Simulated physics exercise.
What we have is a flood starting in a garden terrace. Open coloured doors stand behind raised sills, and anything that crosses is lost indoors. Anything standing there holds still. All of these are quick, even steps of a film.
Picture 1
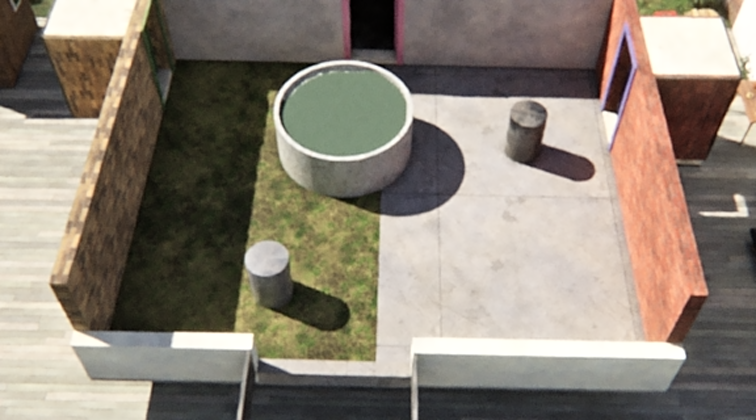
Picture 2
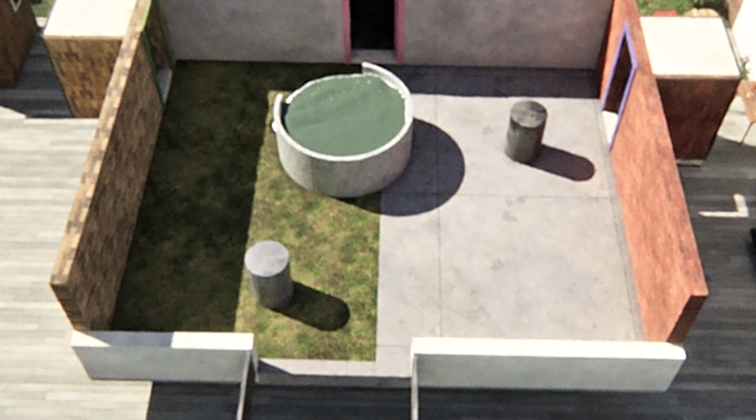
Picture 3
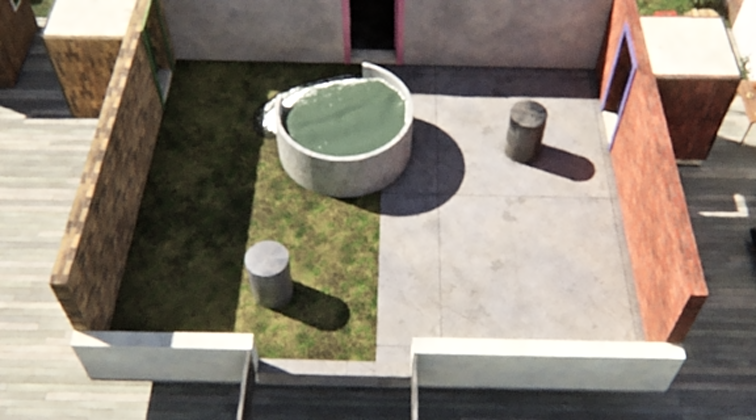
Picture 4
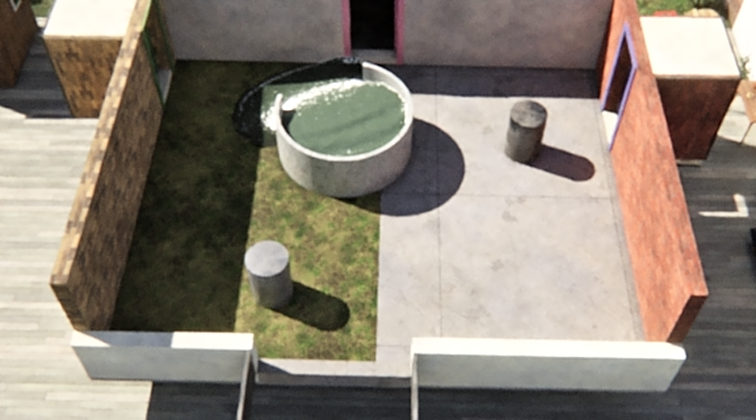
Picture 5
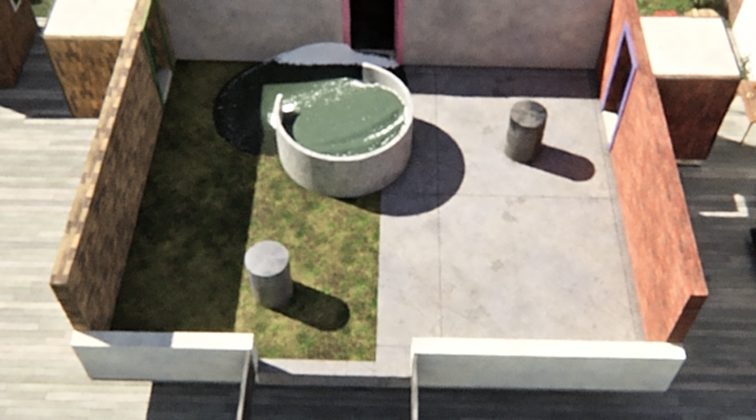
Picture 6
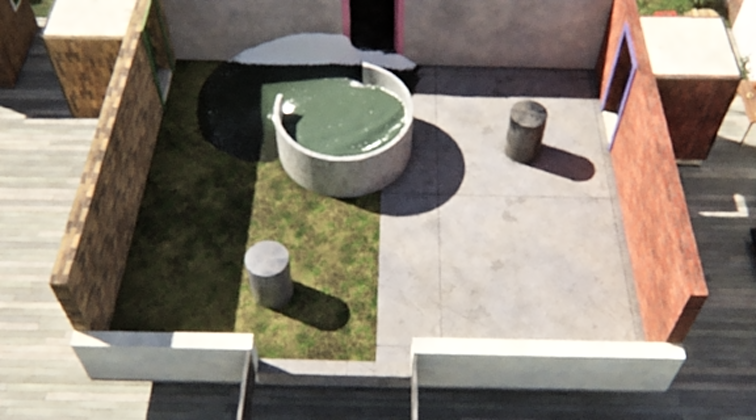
The clip opens on a walled garden terrace where a round tank of still green water stands between grass and paving. A gap appears in the tank's far left rim and water pours out behind it, then spreads in a dark, widening pool across the grass and against the back wall.
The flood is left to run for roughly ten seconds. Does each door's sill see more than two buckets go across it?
In order: Green door: Tops two buckets, blue door: Tops two buckets, pink door: Tops two buckets.
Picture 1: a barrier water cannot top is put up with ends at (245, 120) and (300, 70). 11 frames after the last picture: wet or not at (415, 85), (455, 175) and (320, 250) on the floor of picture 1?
Outcome per location, in sequence: Soaking, unsoaked, unsoaked.
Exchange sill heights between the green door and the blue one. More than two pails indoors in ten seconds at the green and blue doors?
In short: The green door takes more, the blue door keeps below it.
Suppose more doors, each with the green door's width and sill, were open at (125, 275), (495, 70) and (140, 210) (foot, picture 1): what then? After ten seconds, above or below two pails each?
So it goes runs below, then runs below, then runs below.
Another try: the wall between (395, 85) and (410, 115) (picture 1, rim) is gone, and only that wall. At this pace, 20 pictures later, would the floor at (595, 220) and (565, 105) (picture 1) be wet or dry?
In order - first: Drenched, second: Drenched.
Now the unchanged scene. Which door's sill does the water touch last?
The one in blue.
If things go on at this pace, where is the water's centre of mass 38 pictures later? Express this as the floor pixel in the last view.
(313, 160).
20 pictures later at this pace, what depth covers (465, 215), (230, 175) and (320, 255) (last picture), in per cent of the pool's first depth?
About 0 per cent, then 8 per cent, then 0 per cent.
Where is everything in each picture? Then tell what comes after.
In the first frame, still water in the round tank at (344, 111).
In the second frame, water pours out on the round tank's far side and has run to a hidden place.
In the third frame, water pours out on the round tank's far side and has run to a hidden place.
In the fourth frame, the front is at a hidden place, out from the gap on the round tank's far side.
In the fifth frame, the front is at (399, 66), out from the gap on the round tank's far side.
In the sixth frame, the front is at (203, 94), out from the gap on the round tank's far side.
A moment on, water covers 20 % of the floor; the green door under two buckets in, the blue door not reached, the pink door over two buckets in.
Next, water covers 30 % of the floor; the green door far over two buckets in, the blue door not reached, the pink door far over two buckets in.
Then, water covers 50 % of the floor; the green door far over two buckets in, the blue door under two buckets in, the pink door far over two buckets in.
Later, water covers 75 % of the floor; the green door far over two buckets in, the blue door far over two buckets in, the pink door far over two buckets in.
In the end, water covers 100 % of the floor; the green door far over two buckets in, the blue door far over two buckets in, the pink door far over two buckets in.
